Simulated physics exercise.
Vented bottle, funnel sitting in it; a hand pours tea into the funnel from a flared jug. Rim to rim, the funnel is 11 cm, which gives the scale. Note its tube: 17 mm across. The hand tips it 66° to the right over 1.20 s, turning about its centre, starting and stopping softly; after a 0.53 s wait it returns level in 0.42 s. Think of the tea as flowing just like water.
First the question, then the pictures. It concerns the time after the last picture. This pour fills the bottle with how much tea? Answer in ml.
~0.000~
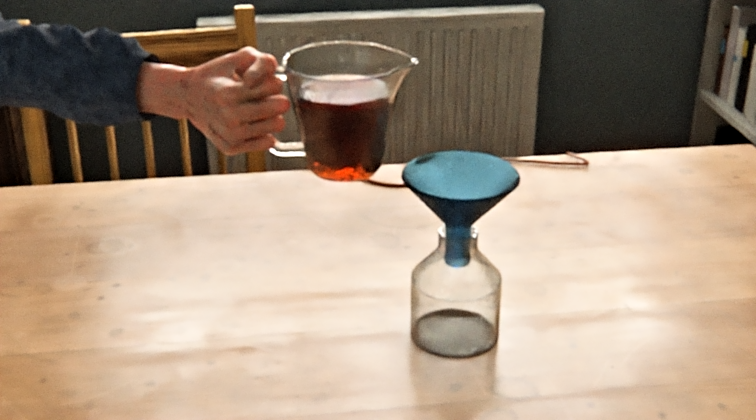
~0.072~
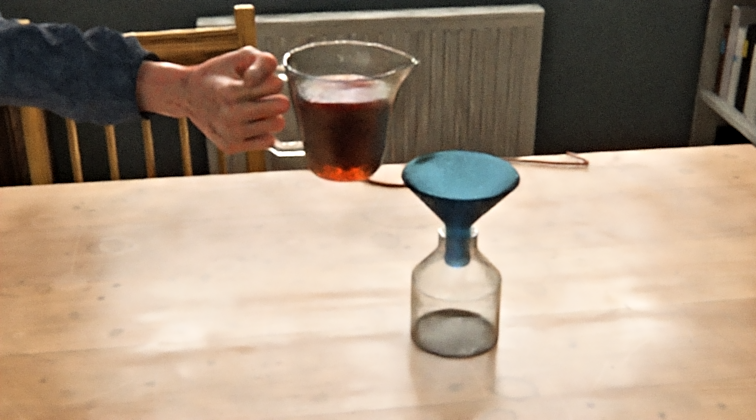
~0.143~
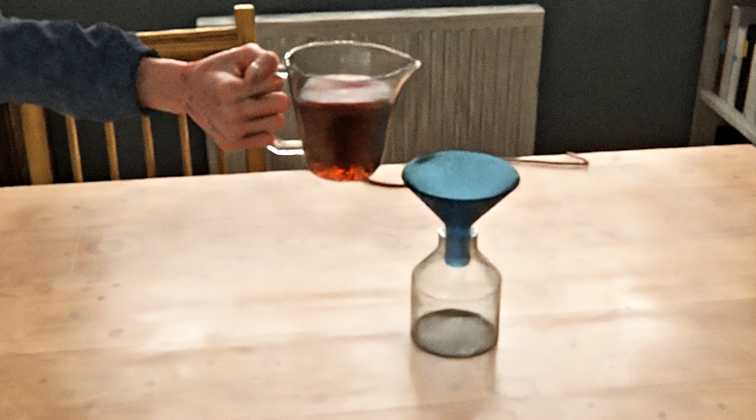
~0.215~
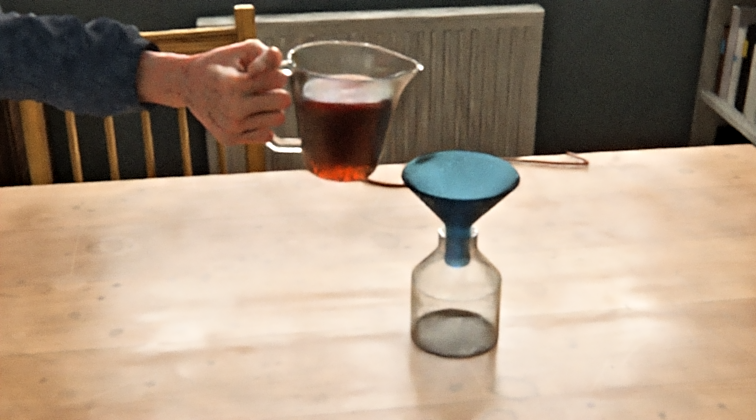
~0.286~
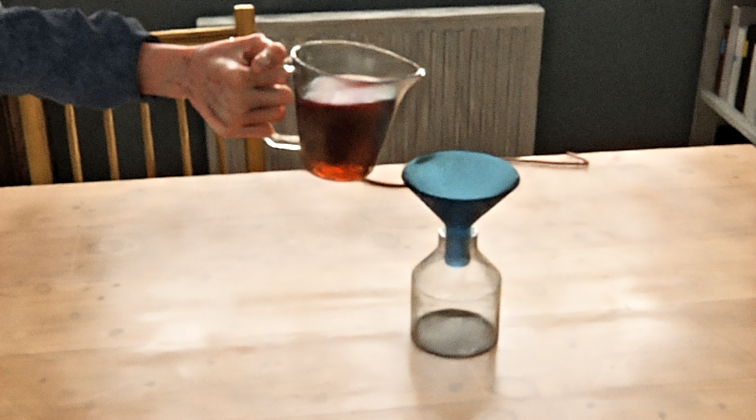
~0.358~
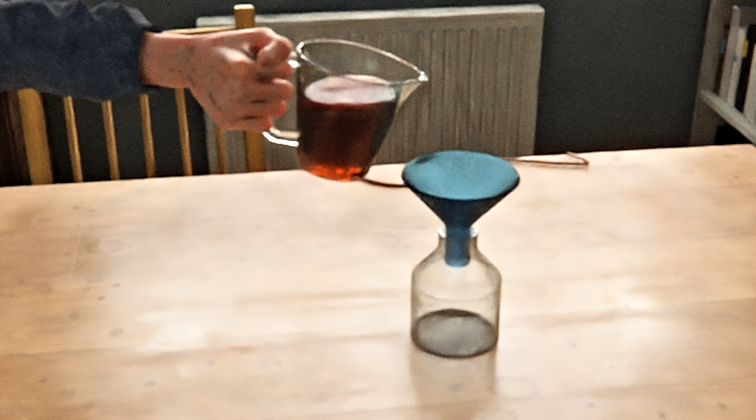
The bottle takes in about 340 ml.
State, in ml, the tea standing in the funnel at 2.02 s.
Reading: Approx. 140 ml.
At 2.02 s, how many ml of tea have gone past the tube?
200 ml.
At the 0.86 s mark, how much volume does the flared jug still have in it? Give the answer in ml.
Roughly 410 ml.
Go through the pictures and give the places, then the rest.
In the first frame, it leans 0°; its right rim is at (417, 59); the tea meets the walls at (306, 89) and (379, 87); the funnel's rim runs from (407, 183) to (513, 176).
In the second frame, it leans 1°; its right rim is at (418, 60); the tea meets the walls at (308, 90) and (382, 87).
In the third frame, it leans 2°; its right rim is at (419, 62); the tea meets the walls at (308, 91) and (382, 87).
In the fourth frame, it leans 5°; its right rim is at (422, 66); the tea meets the walls at (306, 90) and (385, 87).
In the fifth frame, it leans 9°; its right rim is at (425, 70); the tea meets the walls at (311, 89) and (387, 88).
In the sixth frame, it leans 13°; its right rim is at (428, 77); the tea meets the walls at (309, 92) and (390, 87).
Then, 0.86 s in, the tilt is 54° and 5 ml has passed the tube, 20 ml is in the funnel, 415 ml in the flared jug and 0 ml has missed.
Then, 1.22 s in, the tilt is 66° and 60 ml has passed the tube, 130 ml is in the funnel, 235 ml in the flared jug and 5 ml has missed.
Then, 1.61 s in, the tilt is 66° and 130 ml has passed the tube, 180 ml is in the funnel, 140 ml in the flared jug and 25 ml has missed.
Then, 2.02 s in, the tilt is 14° and 200 ml has passed the tube, 140 ml is in the funnel, 115 ml in the flared jug and 25 ml has missed.
Finally, 340 ml has passed the tube, 0 ml is in the funnel, 115 ml in the flared jug and 25 ml has missed.
